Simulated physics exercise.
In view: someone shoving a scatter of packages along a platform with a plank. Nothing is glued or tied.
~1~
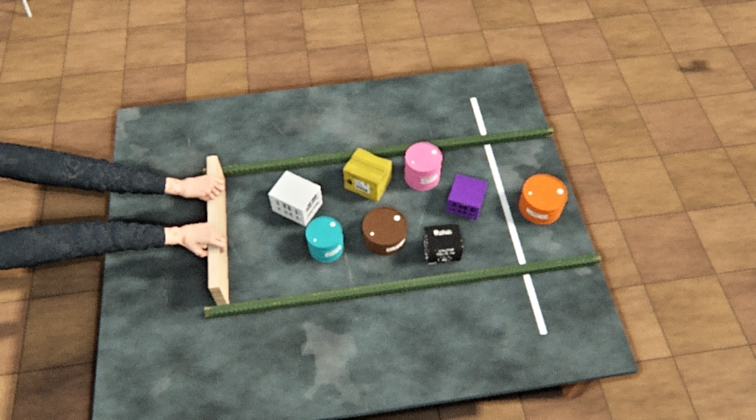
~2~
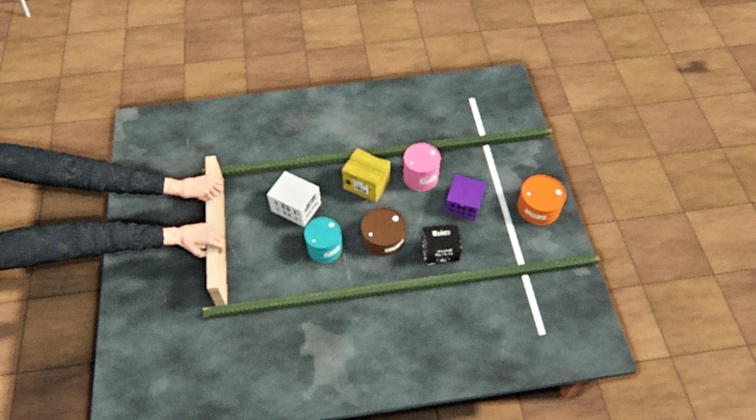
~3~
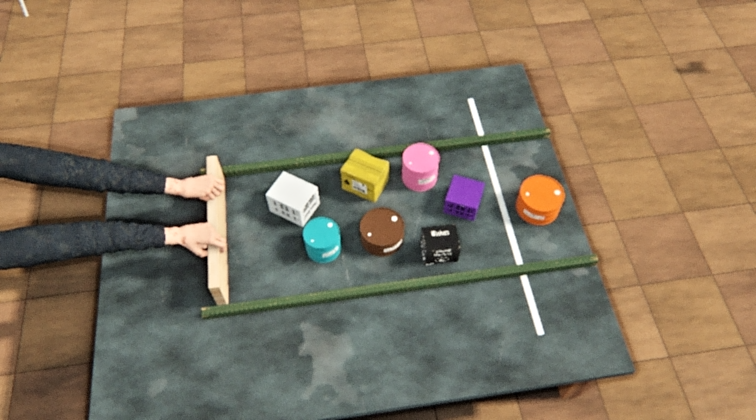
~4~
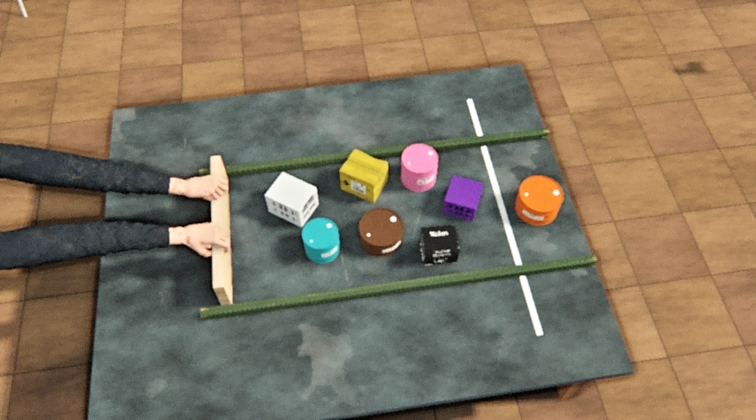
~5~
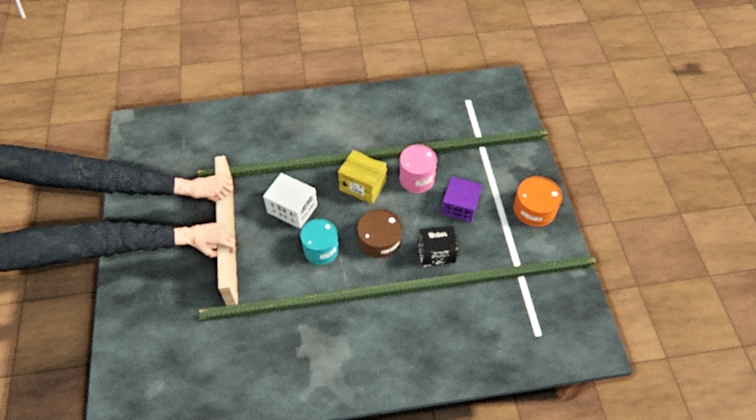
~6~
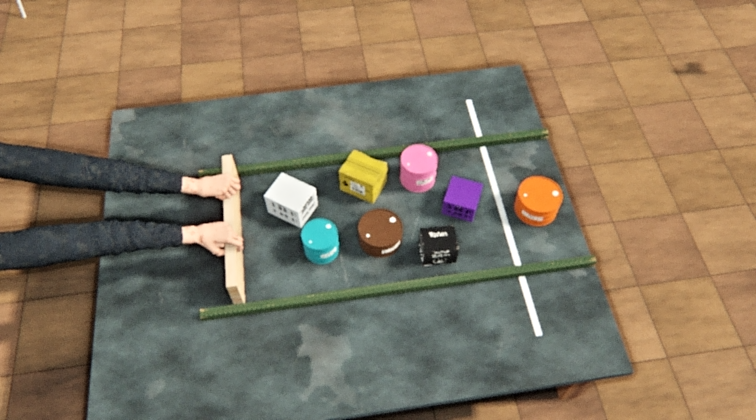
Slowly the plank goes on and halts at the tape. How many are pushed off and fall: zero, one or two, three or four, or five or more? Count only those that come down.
As it turns out, the number that fall off is one or two.
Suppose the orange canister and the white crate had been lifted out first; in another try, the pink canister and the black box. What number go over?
First 1, then 1.
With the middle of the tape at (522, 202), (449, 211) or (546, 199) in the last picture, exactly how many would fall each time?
It would be 4, 0 and 4.
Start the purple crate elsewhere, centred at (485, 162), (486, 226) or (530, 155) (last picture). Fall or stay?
In that order, it falls; stays on; tumbles off.
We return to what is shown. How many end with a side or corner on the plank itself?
It touches 4.
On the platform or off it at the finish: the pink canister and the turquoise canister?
The pink canister stays on; the turquoise canister remains up.
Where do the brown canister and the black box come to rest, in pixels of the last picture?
The brown canister stops around (558, 206); the black box around (530, 245).
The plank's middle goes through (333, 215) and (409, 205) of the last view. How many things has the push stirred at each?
First 4, then 7.
Early on, none off yet; orange canister at rest near (538, 201); purple crate at rest near (462, 199); black box at rest near (438, 246).
A while later, none off yet; orange canister at rest near (538, 201); purple crate travelled a little near (466, 195); black box travelled about its own width near (467, 250).
Further along, none off yet; orange canister travelled a little near (551, 202); purple crate travelled well along near (521, 181); black box travelled about its own width near (480, 252).
Finally, the number that fall off is one or two; lost, purple crate and orange canister.
